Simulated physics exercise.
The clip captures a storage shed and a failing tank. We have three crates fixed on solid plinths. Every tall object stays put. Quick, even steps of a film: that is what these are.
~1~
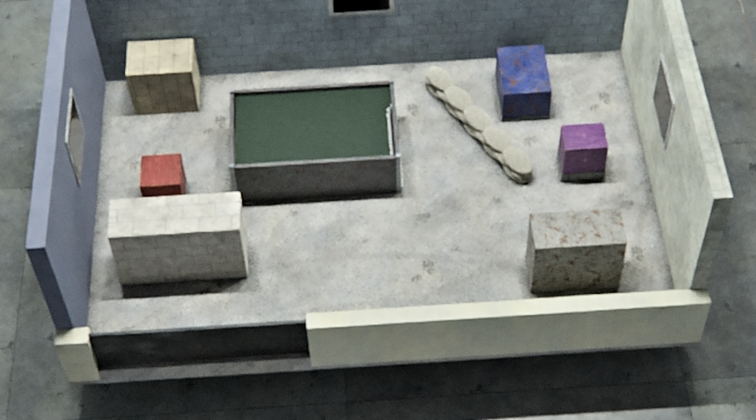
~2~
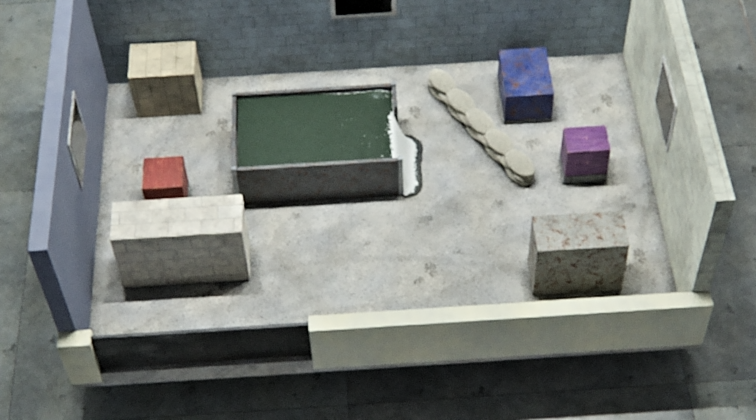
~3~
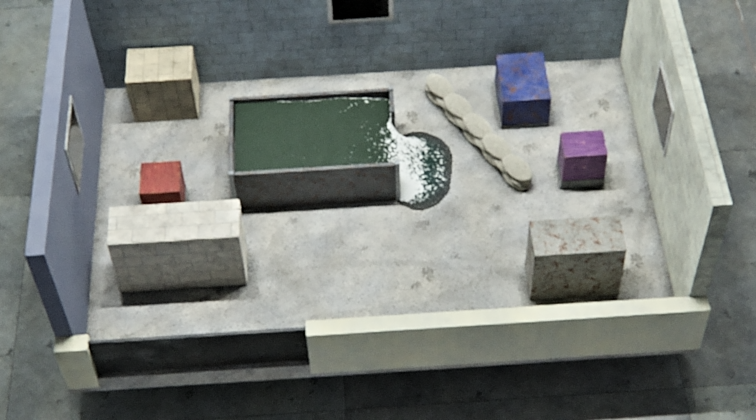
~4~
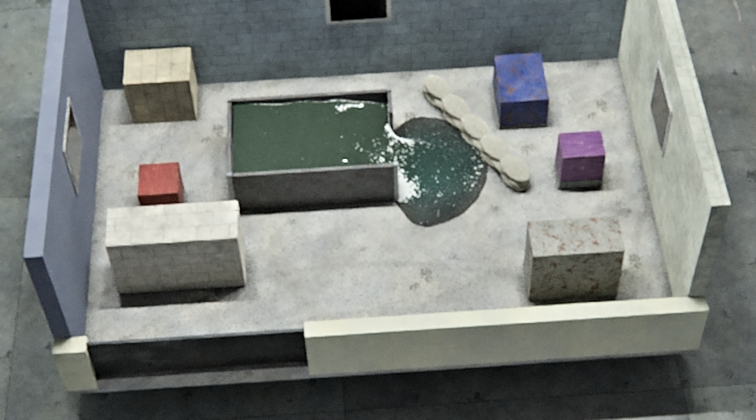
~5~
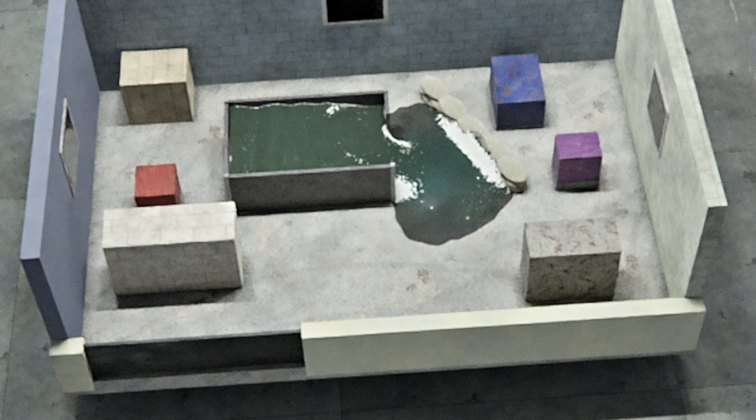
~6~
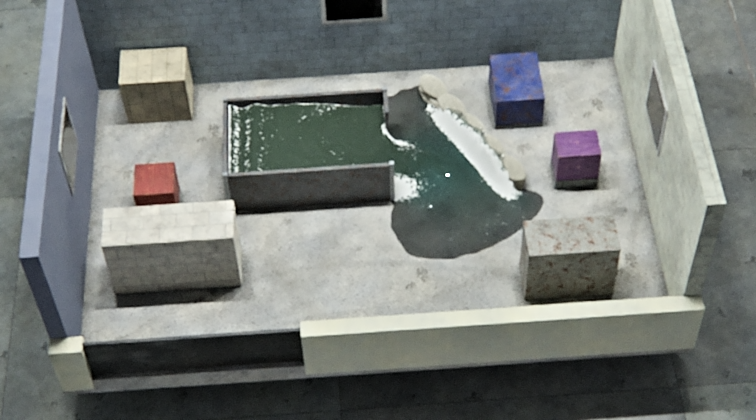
In the video, a rectangular tank of dark green water sits still in a walled room with colored blocks, then water pours from its right side, spreads across the floor in a widening pool, and foams against a low, lumpy barrier.
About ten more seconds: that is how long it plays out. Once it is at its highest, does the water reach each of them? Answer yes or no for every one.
Purple crate: No, it stays dry; blue crate: Yes, it gets wet; red crate: No, it stays dry.
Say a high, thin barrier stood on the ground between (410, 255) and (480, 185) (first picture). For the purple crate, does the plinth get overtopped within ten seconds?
Looking at it, the purple one is left alone in the end.
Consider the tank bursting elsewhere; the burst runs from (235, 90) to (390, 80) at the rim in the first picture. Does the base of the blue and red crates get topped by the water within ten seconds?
Blue: Overtopped; red: Overtopped.
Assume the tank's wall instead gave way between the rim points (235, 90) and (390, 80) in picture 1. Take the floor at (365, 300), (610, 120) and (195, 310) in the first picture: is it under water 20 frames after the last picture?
Unwetted / soaked / unwetted.
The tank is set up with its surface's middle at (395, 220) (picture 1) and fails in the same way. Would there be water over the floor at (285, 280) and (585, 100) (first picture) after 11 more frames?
Taking the spots in order: Bare, swamped.
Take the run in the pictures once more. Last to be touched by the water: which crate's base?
That would be the red-painted one.
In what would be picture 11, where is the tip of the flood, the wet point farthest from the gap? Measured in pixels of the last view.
By then the tip should be at about (649, 253).
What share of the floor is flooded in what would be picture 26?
About 55 per cent.
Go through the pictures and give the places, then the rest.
The first frame shows the open tank at (314, 127) is whole and still.
In the second frame, the front is at (409, 139), out from the gap at (397, 154).
In the third frame, the front is at (442, 148), out from the gap at (394, 161).
In the fourth frame, the front is at (481, 158), out from the gap at (392, 163).
In the fifth frame, water pours out at (389, 165) and has run to (507, 195).
In the sixth frame, water pours out at (388, 163) and has run to (536, 204).
A moment on, water covers 20 % of the floor; the purple crate water round its plinth, the blue crate water round its plinth, the red crate not reached.
Next, water covers 35 % of the floor; the purple crate water round its plinth, the blue crate water round its plinth, the red crate not reached.
Then, water covers 55 % of the floor; the purple crate water round its plinth, the blue crate water round its plinth, the red crate not reached.
Later, water covers 90 % of the floor; the purple crate water round its plinth, the blue crate water round its plinth, the red crate water round its plinth.
In the end, water covers 100 % of the floor; the purple crate stayed above the water, the blue crate was topped, the red crate stayed above the water.
